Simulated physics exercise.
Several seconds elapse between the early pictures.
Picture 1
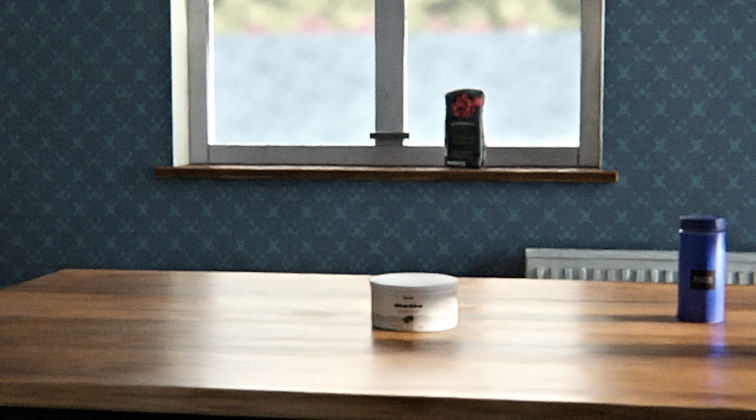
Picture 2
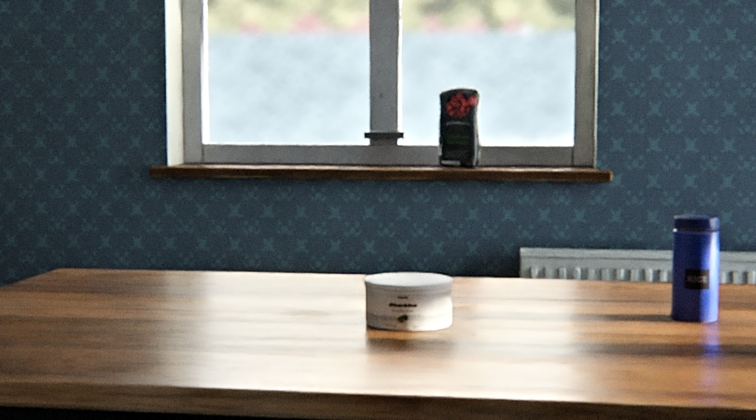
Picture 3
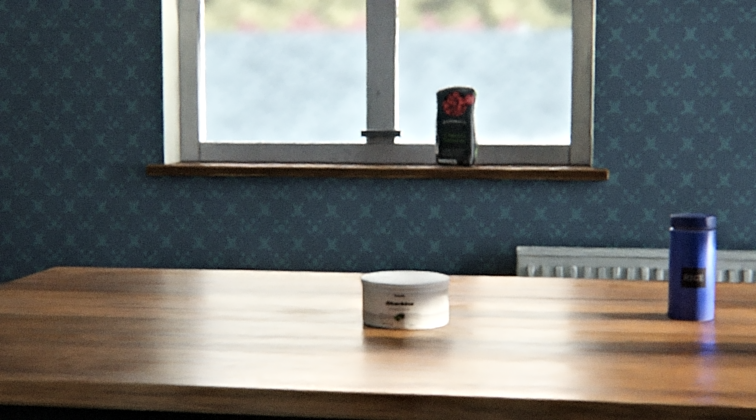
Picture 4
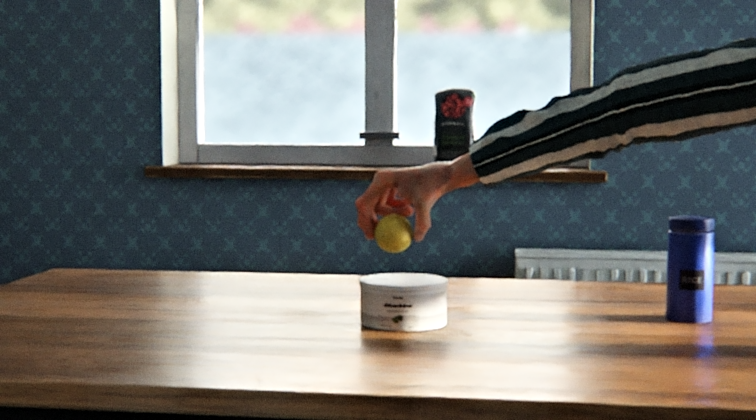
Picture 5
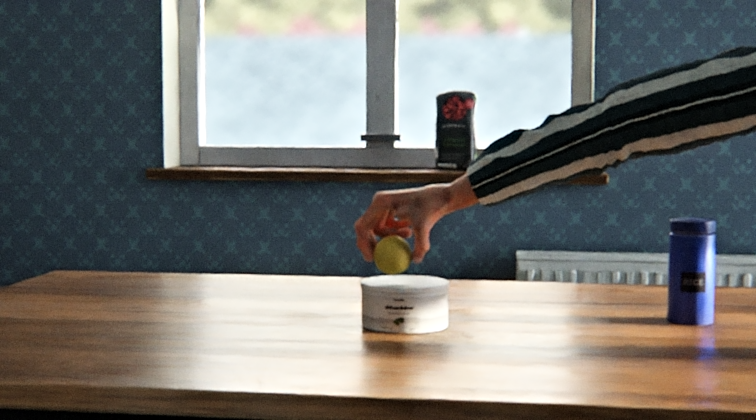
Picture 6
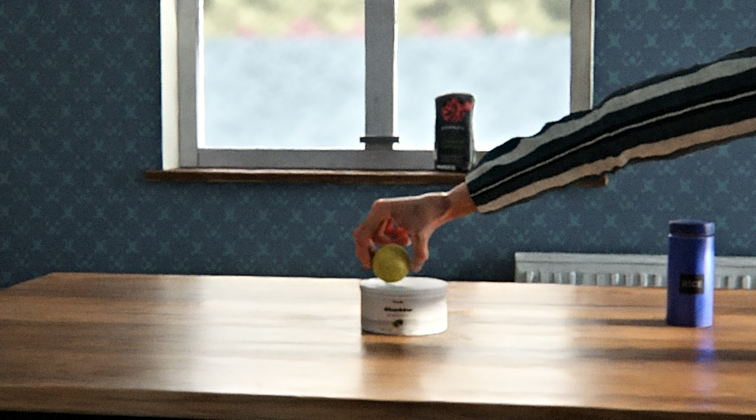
The video shows a white tub on a wooden table near a blue canister, with a window behind. A hand in a striped sleeve appears from the right holding a yellow lemon and lowers it to the tub's top.
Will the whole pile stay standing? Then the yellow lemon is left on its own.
Yes, the tower stays put.
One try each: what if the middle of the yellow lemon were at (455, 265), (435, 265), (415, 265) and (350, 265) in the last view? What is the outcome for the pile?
Attempt one, the pile falls over; attempt two, it survives; attempt three, it survives; attempt four, it falls over.
Then, 1.00 s later than the last frame, all is still.
Then, 2.00 s later than the last frame, yellow lemon resting near (391, 264).
When it is over, all 3 as before. End places, in pixels of the last picture, yellow lemon near (391, 264). The pile holds.
